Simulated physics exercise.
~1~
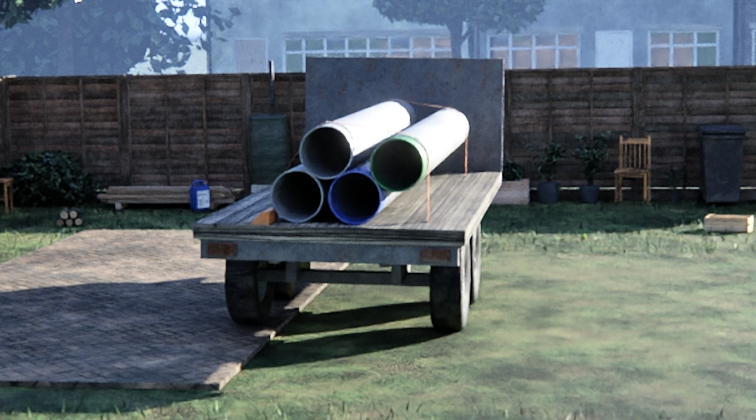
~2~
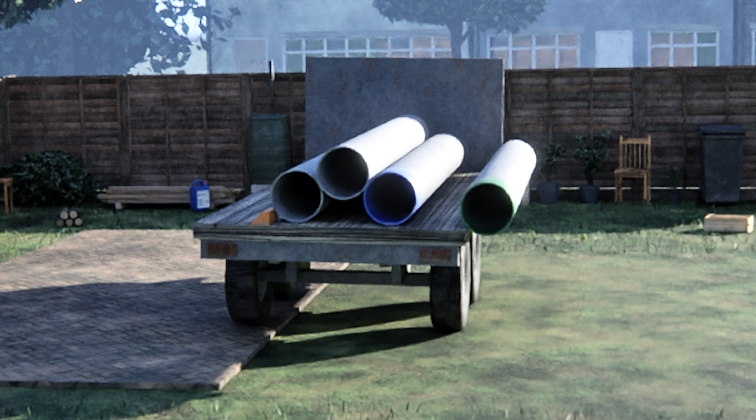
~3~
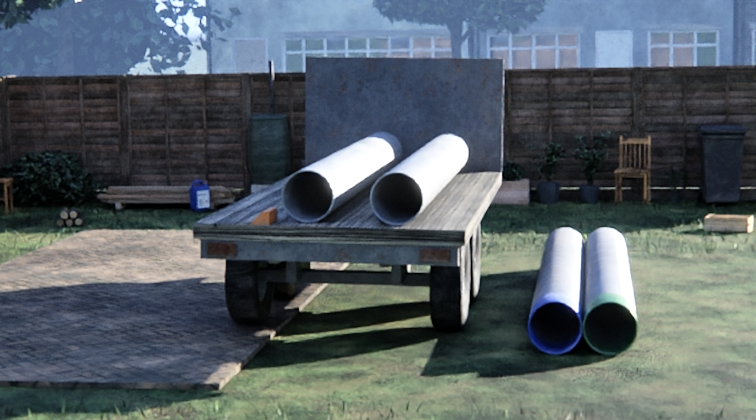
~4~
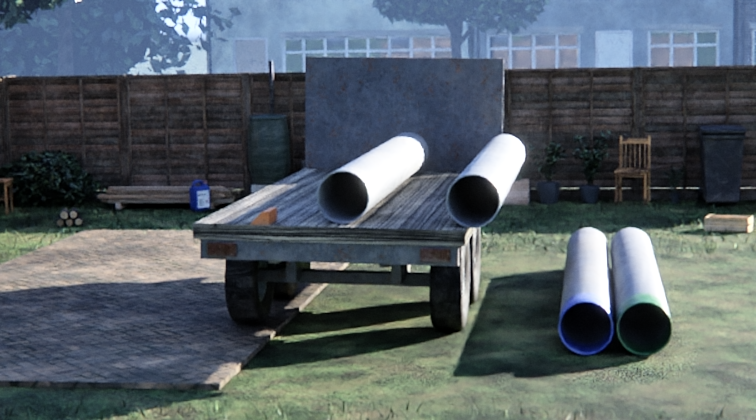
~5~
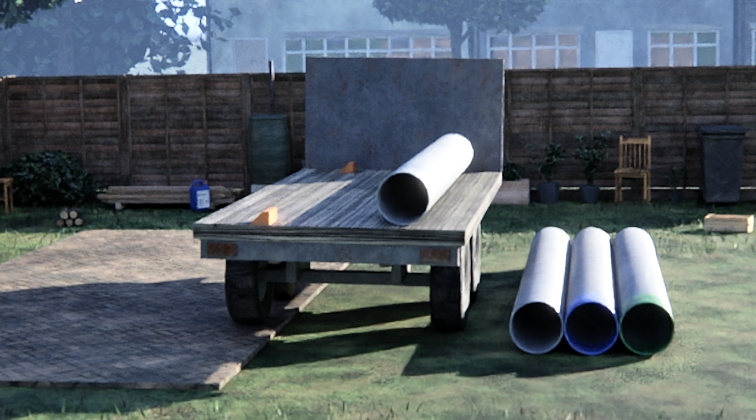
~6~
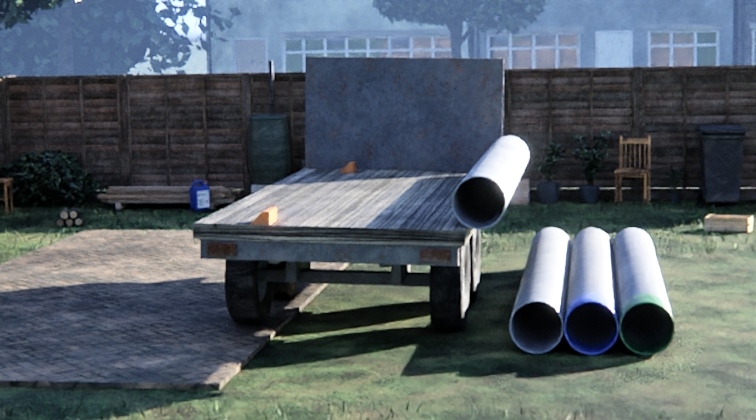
A flat trailer stood in a yard with a stack of four pipes, which came loose and rolled right, the green-rimmed one dropping off first, then the blue, then a plain one, until the last pipe was tipping over the right edge.
